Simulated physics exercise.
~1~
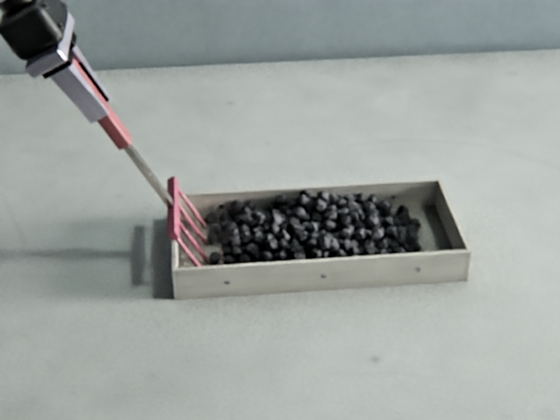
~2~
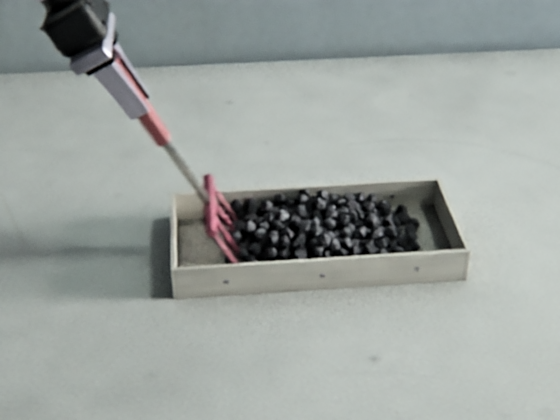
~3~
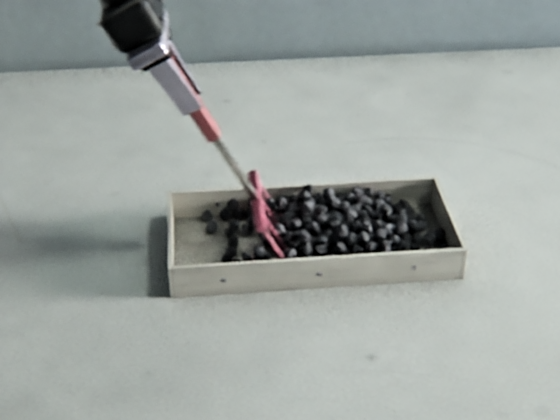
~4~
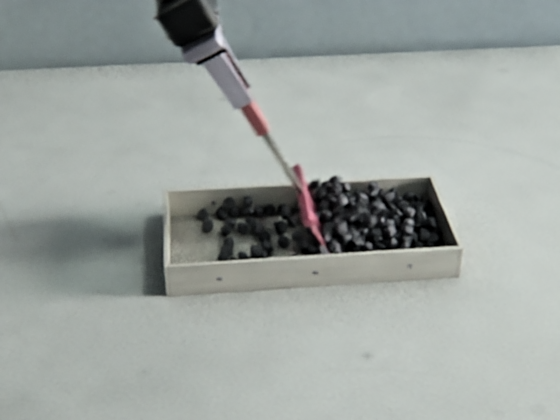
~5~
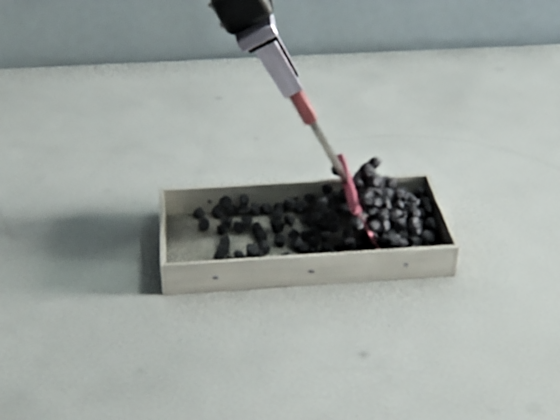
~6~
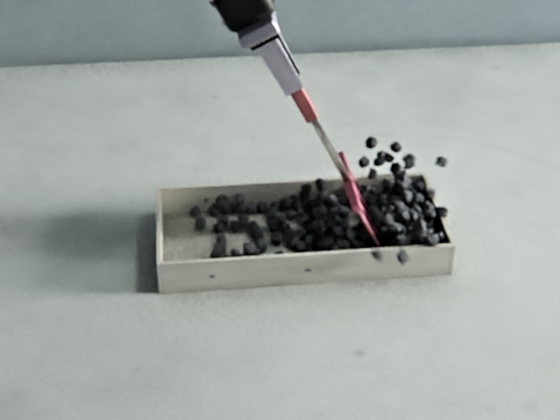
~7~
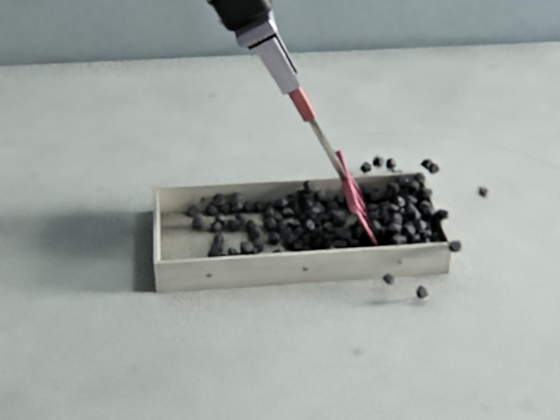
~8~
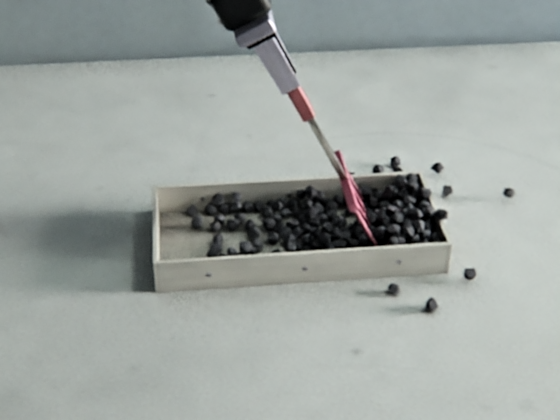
A robot arm rakes dark pebbles rightward through a tray, spilling some onto the table.
